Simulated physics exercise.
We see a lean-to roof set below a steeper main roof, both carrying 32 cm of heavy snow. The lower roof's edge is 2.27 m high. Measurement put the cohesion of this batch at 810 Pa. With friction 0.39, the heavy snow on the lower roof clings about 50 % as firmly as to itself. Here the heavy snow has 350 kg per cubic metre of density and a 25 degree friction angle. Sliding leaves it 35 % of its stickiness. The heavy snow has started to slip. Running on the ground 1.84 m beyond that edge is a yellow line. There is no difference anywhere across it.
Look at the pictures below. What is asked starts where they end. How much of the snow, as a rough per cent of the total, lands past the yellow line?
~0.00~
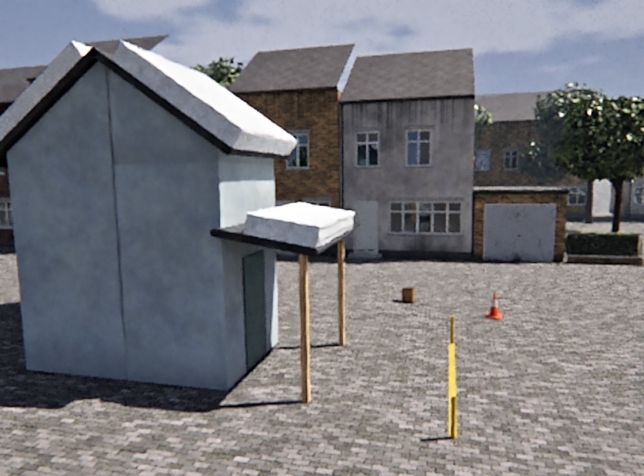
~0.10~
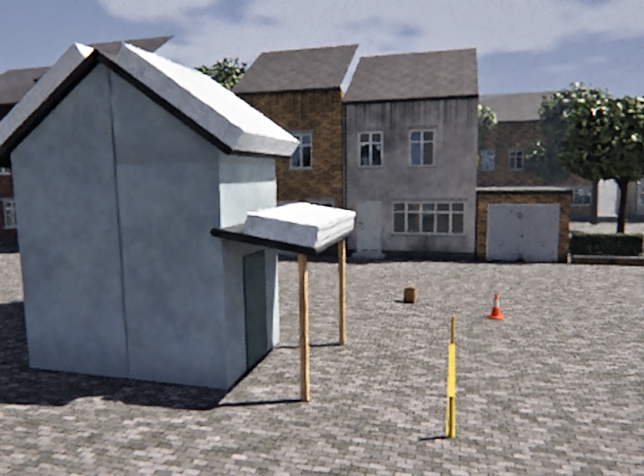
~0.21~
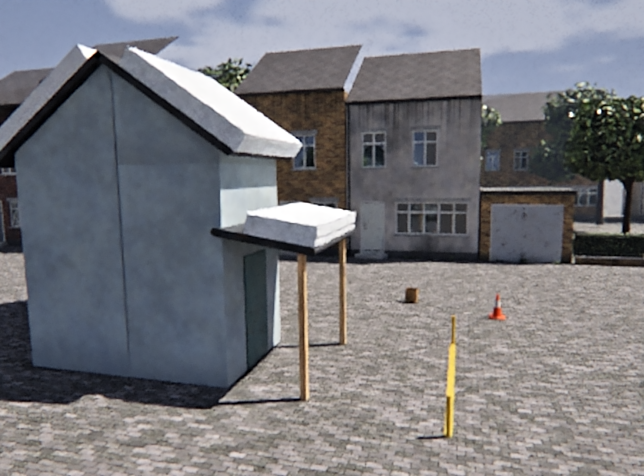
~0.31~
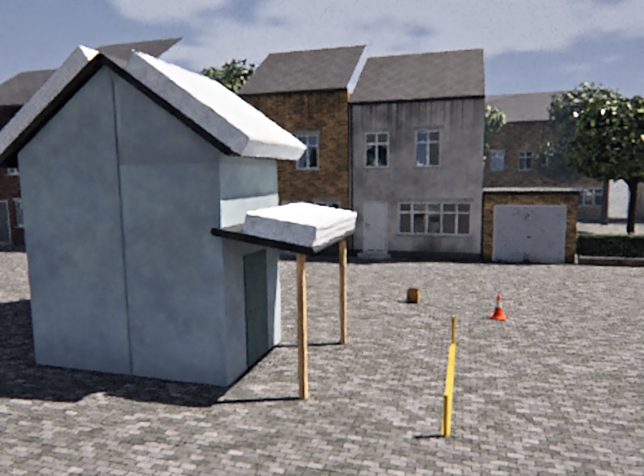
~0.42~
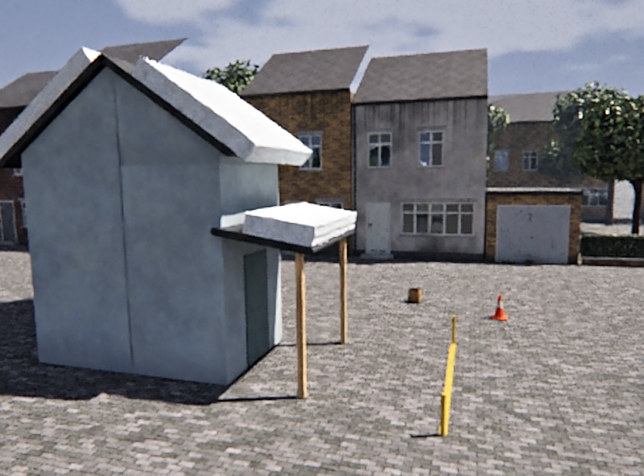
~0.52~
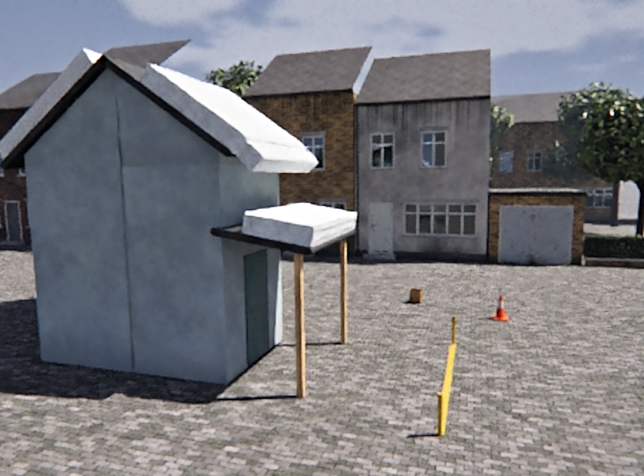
The snow past the yellow line makes up roughly 36 percent of the total.
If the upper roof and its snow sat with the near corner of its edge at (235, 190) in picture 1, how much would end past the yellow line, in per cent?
I'd put it at close to 5 percent.
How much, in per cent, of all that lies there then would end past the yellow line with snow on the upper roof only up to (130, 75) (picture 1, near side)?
I'd put it at around 25 percent.
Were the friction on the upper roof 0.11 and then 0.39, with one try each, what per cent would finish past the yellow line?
First try 40 per cent, second try 25 per cent.
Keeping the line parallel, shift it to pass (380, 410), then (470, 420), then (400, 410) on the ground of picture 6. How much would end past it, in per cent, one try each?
First try around 60 per cent, second around 25 per cent, third around 50 per cent.
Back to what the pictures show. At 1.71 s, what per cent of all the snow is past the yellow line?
Near 0 %.
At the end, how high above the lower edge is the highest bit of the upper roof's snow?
About 0.5 m above the lower edge.
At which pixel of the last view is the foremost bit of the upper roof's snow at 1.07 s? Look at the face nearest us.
Position: About (319, 222).
By 1.07 s, none is below the lower edge and 0 % is past the line.
By 1.71 s, 53 % is below the lower edge and 0 % is past the line.
By 2.36 s, 73 % is below the lower edge and 36 % is past the line.
By 3.00 s, 73 % is below the lower edge and 36 % is past the line.
By 3.10 s, at the end, 73 % is below the lower edge and 36 % is past the line.
